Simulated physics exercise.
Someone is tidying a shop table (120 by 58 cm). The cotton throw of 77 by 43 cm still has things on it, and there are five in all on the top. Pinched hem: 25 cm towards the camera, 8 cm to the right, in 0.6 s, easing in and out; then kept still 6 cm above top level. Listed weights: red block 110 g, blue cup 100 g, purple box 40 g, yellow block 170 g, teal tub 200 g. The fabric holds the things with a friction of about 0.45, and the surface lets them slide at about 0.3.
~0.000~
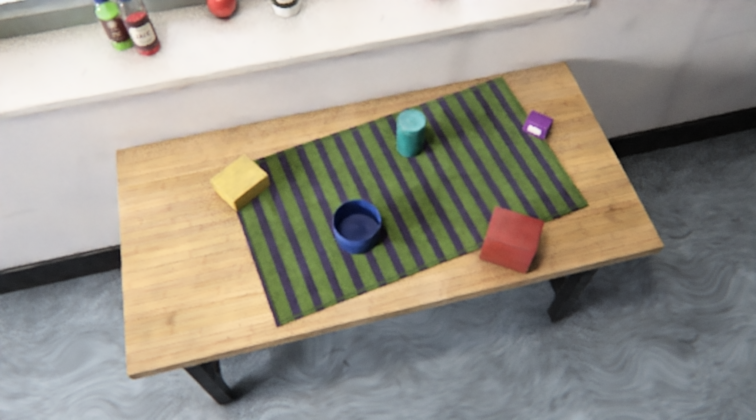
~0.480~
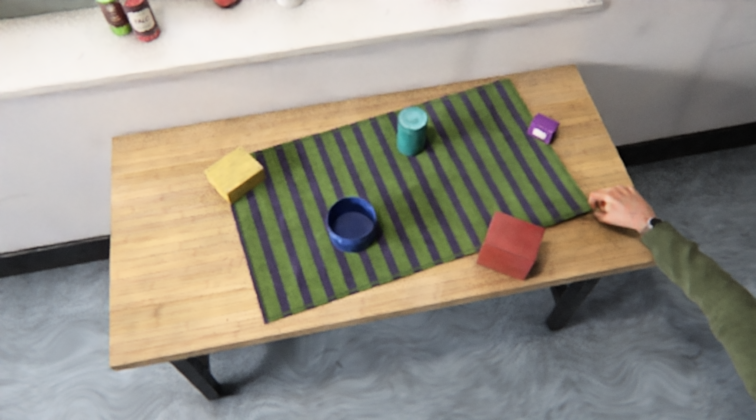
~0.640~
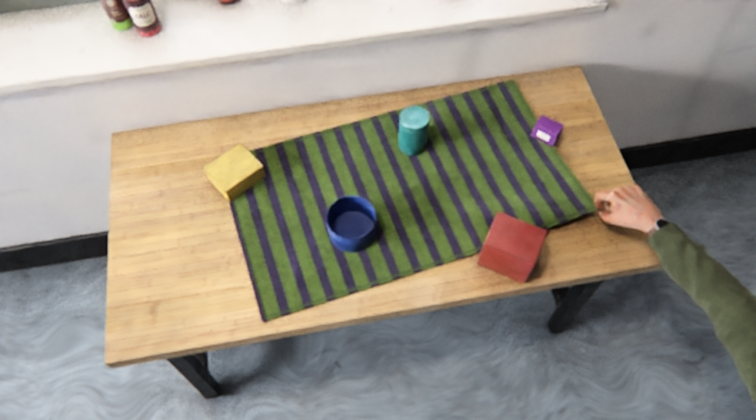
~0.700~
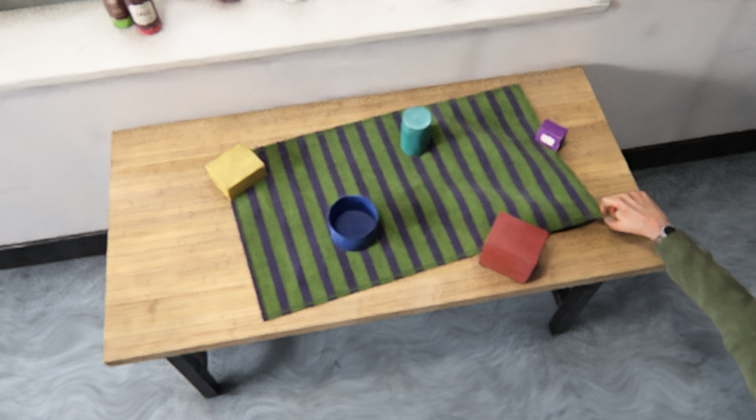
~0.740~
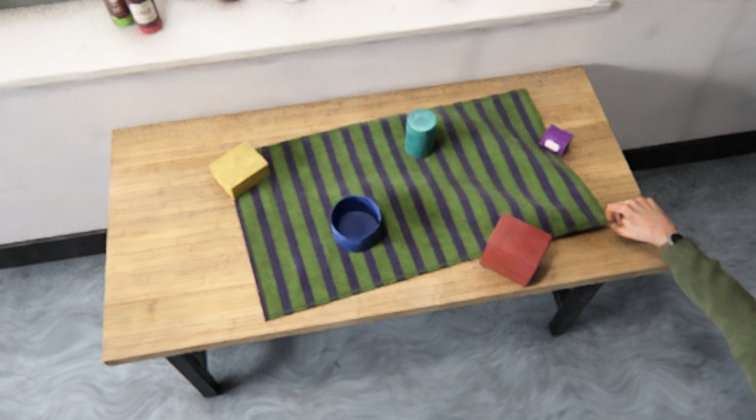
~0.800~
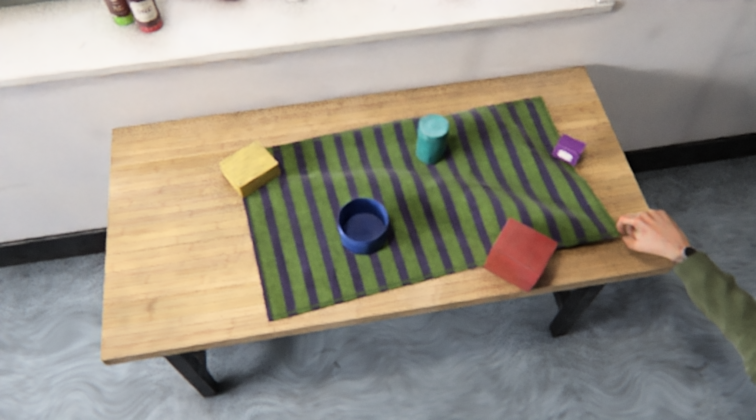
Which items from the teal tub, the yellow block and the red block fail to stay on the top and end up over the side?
One by one: Looks like the teal tub is fine up there; looks like the yellow block is fine up there; looks like the red block is done for.
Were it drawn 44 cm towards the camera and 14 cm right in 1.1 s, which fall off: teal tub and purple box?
Result - teal tub: Still on top, purple box: Gone.
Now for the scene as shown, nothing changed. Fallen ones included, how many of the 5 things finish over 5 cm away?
Total: 5.
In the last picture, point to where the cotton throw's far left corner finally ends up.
About (317, 153).
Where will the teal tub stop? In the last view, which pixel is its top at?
Check near (521, 168) - that's where it comes to rest.
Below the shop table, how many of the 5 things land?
Count recorded: 2.
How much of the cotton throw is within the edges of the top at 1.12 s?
Some 85 per cent of it.
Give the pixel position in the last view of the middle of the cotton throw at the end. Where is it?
Midpoint, last view: Approx. (488, 230).
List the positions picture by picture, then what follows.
Shows, teal tub (412, 120); yellow block (239, 177); red block (515, 229); cotton throw corners (277, 327) (502, 77) (589, 205), in the first frame.
Shows, cotton throw corners (265, 324) (509, 78); grip (594, 209), in the second frame.
Shows, cotton throw corners (263, 323) (513, 80); grip (600, 210), in the third frame.
Shows, teal tub (417, 118); purple box (554, 129); cotton throw corners (264, 322) (519, 84); grip (605, 215), in the fourth frame.
Shows, teal tub (422, 120); purple box (558, 134); red block (520, 239); cotton throw corners (265, 322) (526, 89); grip (611, 222), in the fifth frame.
Shows, teal tub (434, 125); yellow block (248, 163); red block (525, 244); cotton throw corners (269, 322) (541, 97); grip (622, 234), in the sixth frame.
After 0.9 s, 100 % of the cotton throw is still over the top; teal tub 11 cm off its start, yellow block 8 cm off its start, red block 6 cm off its start.
After 1.0 s, 95 % of the cotton throw is still over the top; teal tub 17 cm off its start, yellow block 13 cm off its start, red block 12 cm off its start.
After 1.1 s, 85 % of the cotton throw is still over the top; teal tub 24 cm off its start at (511, 164), red block over the edge, yellow block 19 cm off its start at (319, 165).
After 1.2 s, 80 % of the cotton throw is still over the top; red block over the edge, teal tub 26 cm off its start, yellow block 21 cm off its start.
After 2.8 s, 80 % of the cotton throw is still over the top; red block over the edge, teal tub 26 cm off its start at (521, 168), yellow block 21 cm off its start at (327, 165), purple box over the edge.
